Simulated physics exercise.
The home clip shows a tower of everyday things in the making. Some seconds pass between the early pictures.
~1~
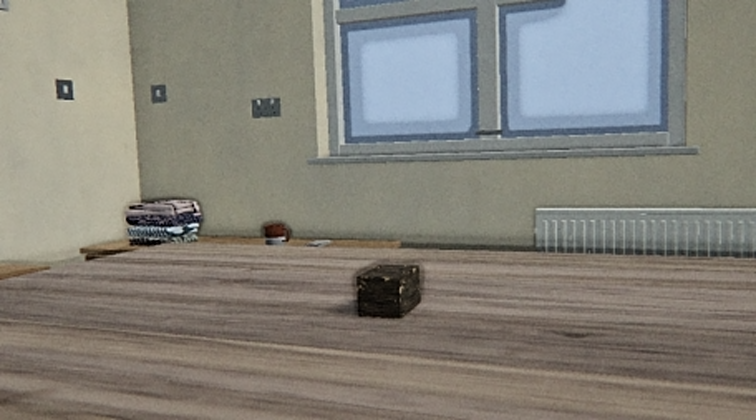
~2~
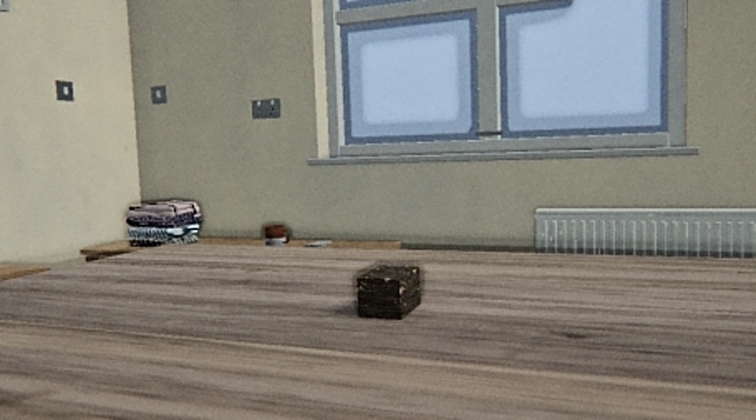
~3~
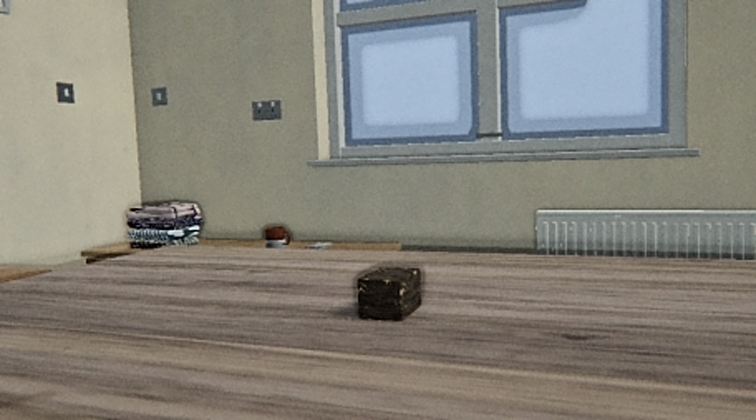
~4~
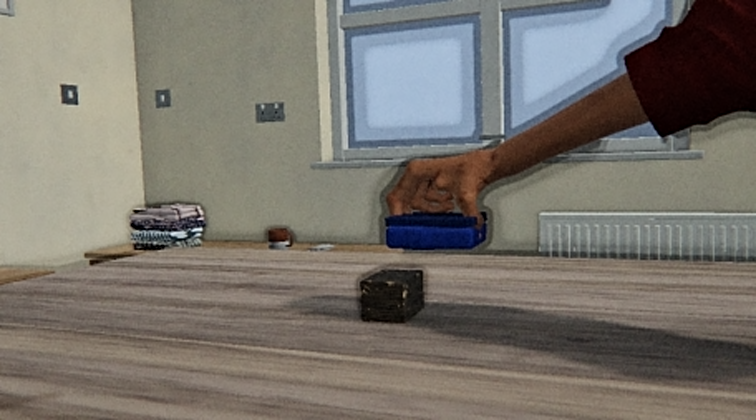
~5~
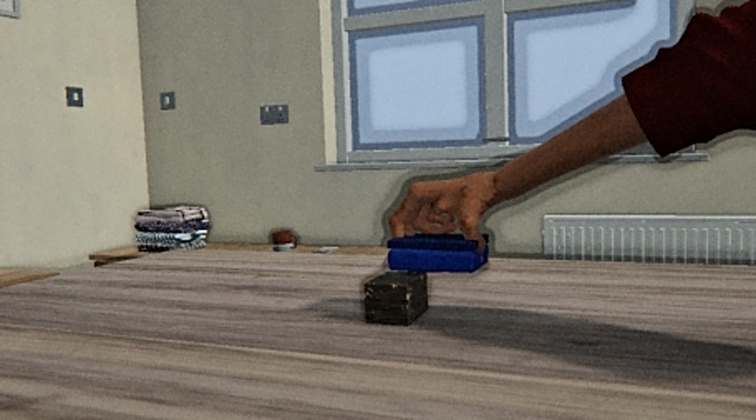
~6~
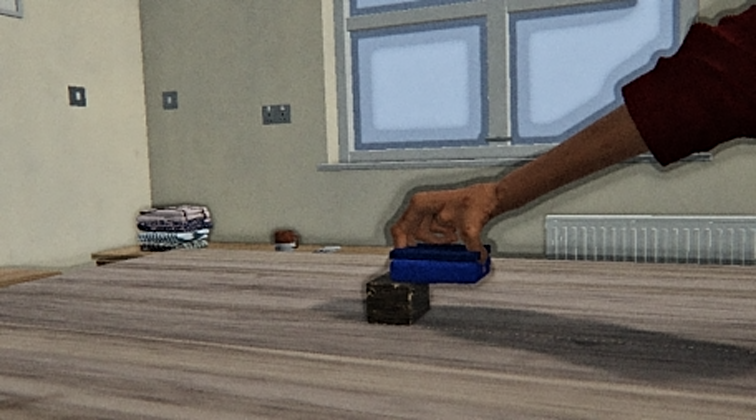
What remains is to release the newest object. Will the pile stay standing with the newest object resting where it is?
My guess is the pile will be unstable.
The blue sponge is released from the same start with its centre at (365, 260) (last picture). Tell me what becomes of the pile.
Topples.
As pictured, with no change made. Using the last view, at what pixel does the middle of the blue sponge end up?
Around (458, 285).
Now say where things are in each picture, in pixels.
In the first picture, the last thing is not in view yet; black block (390, 291).
In the second picture, the last thing is not in view yet; black block (390, 291).
In the third picture, the last thing is not in view yet; black block (390, 293).
In the fourth picture, coming down; blue sponge (437, 231); black block (393, 295).
In the fifth picture, coming down; blue sponge (439, 253); black block (397, 298).
In the sixth picture, in place under the hand; blue sponge (441, 264); black block (399, 297).
Then, 0.20 s past the last view, blue sponge rocked 37° from its first pose near (448, 282).
Then, 0.80 s past the last view, blue sponge rocked 33° from its first pose near (453, 284).
Then, 1.70 s past the last view, blue sponge rocked 32° from its first pose near (455, 284).
Then, 2.60 s past the last view, blue sponge rocked 31° from its first pose near (458, 285).
Finally, left askew, blue sponge; black block still in place. Final places as the last picture's camera would see them, blue sponge near (458, 286). The pile loses its balance.
